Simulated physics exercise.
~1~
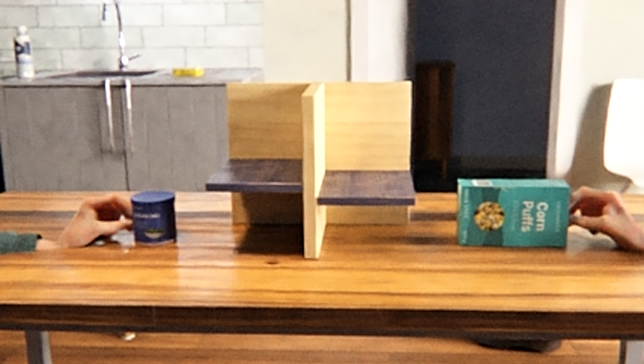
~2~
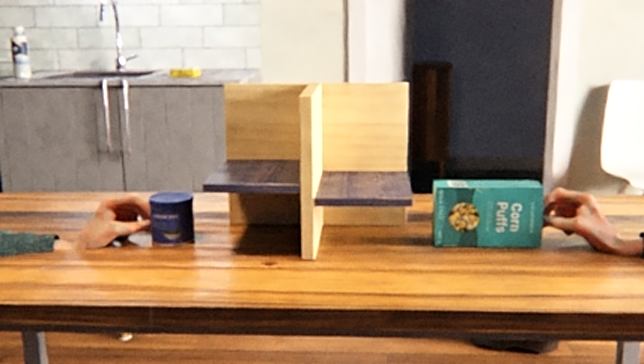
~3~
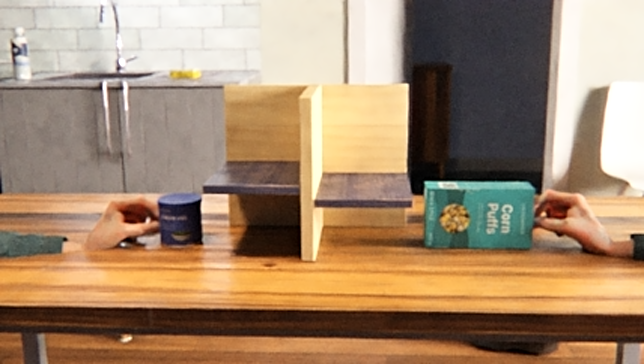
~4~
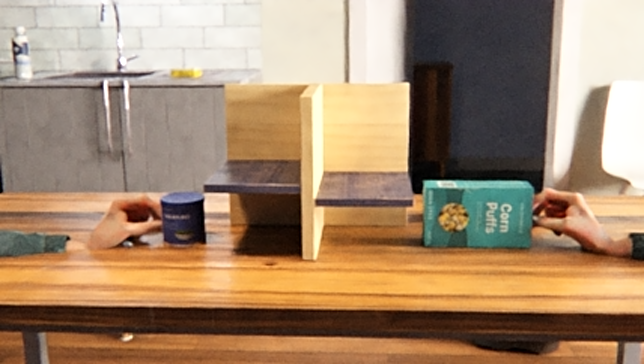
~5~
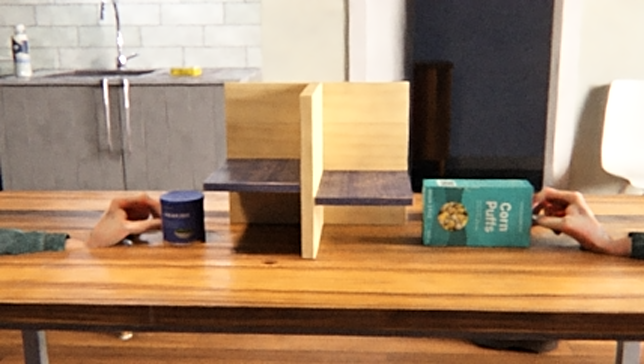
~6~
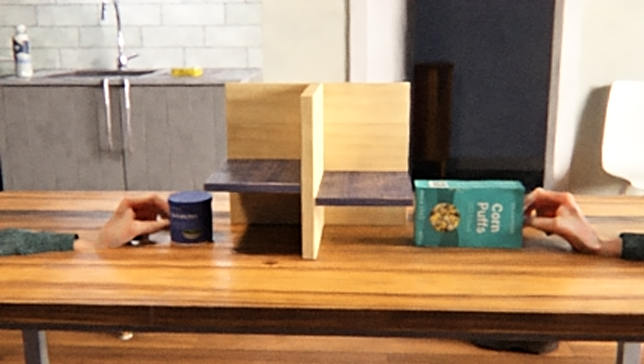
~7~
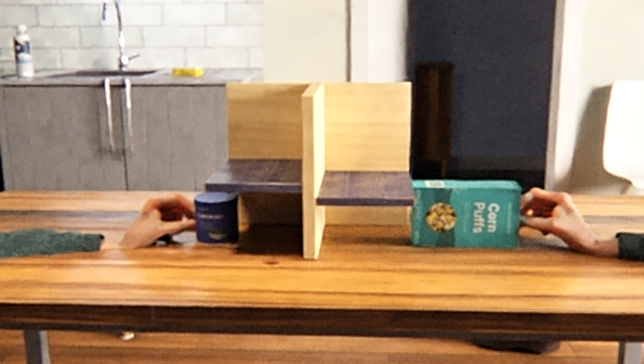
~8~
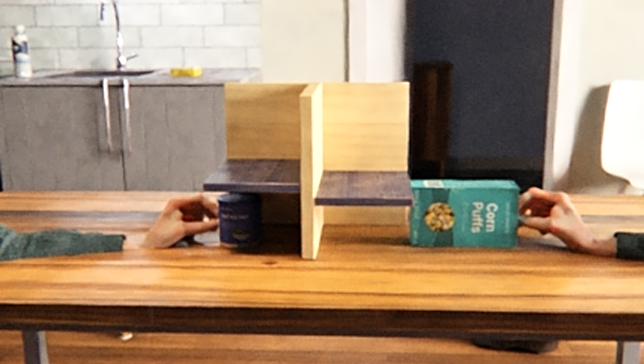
Two hands slide a blue tin under a shelf and a turquoise packet against its edge.
